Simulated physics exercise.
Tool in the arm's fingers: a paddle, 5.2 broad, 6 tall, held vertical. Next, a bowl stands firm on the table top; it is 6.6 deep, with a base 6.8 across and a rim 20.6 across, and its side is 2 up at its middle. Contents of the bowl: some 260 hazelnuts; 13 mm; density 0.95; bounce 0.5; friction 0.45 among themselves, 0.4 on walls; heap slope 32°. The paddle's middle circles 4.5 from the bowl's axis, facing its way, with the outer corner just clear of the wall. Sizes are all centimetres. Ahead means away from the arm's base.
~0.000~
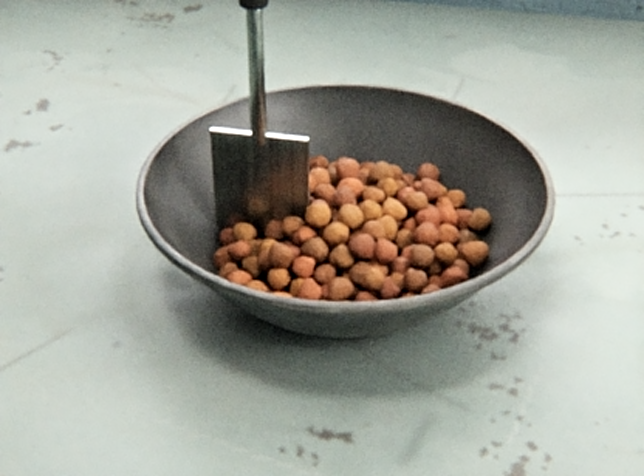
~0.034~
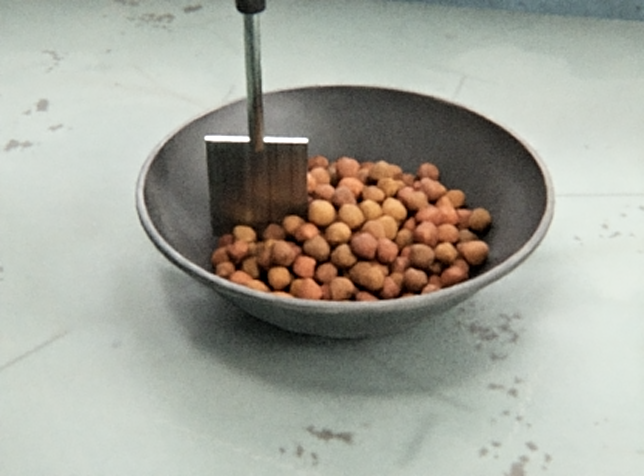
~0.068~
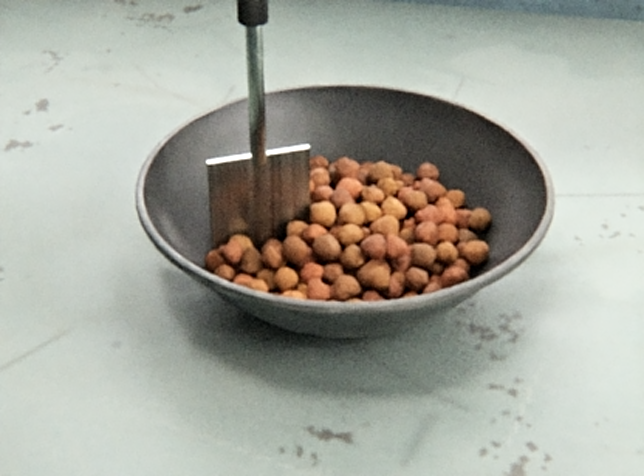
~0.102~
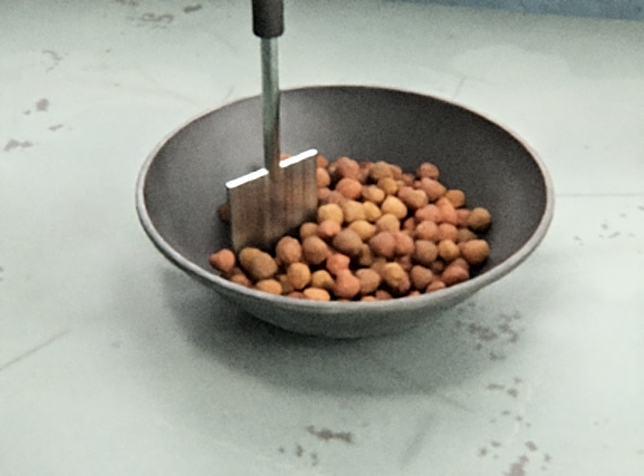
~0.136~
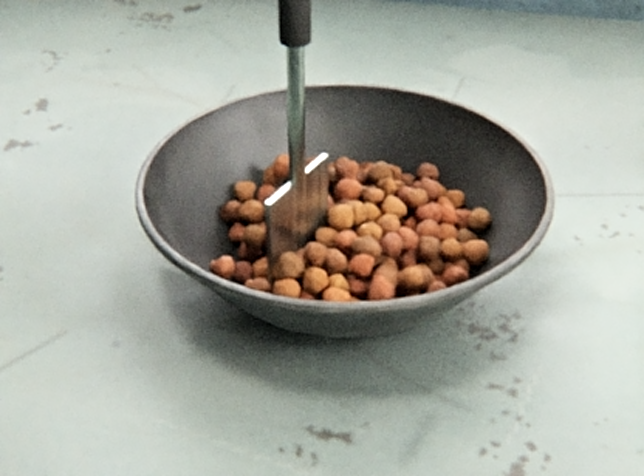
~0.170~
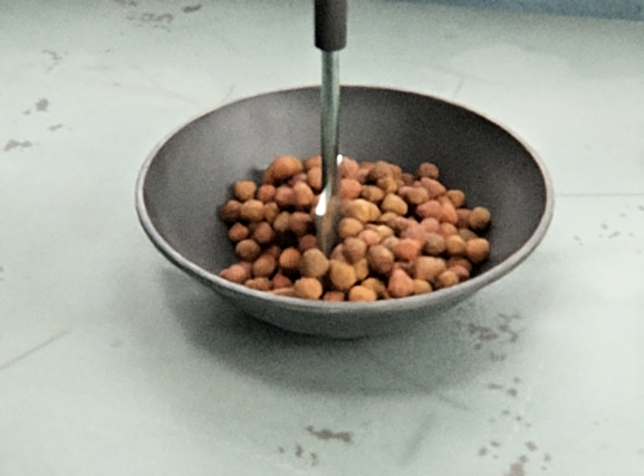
Flat metal paddle on an upright handle turning edge-on while sweeping rightward through round brown nuts in a dark bowl.
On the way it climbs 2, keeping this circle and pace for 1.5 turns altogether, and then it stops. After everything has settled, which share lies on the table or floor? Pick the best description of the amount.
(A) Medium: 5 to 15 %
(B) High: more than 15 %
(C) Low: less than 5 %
A, medium: 5 to 15 %.
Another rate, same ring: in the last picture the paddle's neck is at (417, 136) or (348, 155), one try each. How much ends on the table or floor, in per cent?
Roughly 30 per cent on the first try and 10 per cent on the second.
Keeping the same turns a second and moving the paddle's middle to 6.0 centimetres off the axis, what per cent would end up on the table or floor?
It would be near 0 per cent.
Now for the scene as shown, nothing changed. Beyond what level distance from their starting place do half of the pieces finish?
Near 5 cm.
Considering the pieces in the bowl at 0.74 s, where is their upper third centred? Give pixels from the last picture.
Close to pixel (323, 246).
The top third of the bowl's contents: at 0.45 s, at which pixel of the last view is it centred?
Around (353, 154).
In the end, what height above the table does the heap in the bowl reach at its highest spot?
Top height: Around 5.5 cm.
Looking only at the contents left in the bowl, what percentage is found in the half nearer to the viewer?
Around 50 per cent of what the bowl keeps.
After 0.45 s, 266° round, highest piece 9 above the table; 253 in the bowl, 6 on the table or floor, 6 in flight or on the tool.
After 0.74 s, 81° round, highest piece 8 above the table; 242 in the bowl, 22 on the table or floor, 1 in flight or on the tool.
After 1.08 s, 180° round, highest piece 5 above the table; 242 in the bowl, 23 on the table or floor.
After 1.78 s, 180° round, highest piece 5 above the table; 242 in the bowl, 23 on the table or floor.
In the end, 242 in the bowl, 23 on the table or floor. That is 9 % on the table or floor.
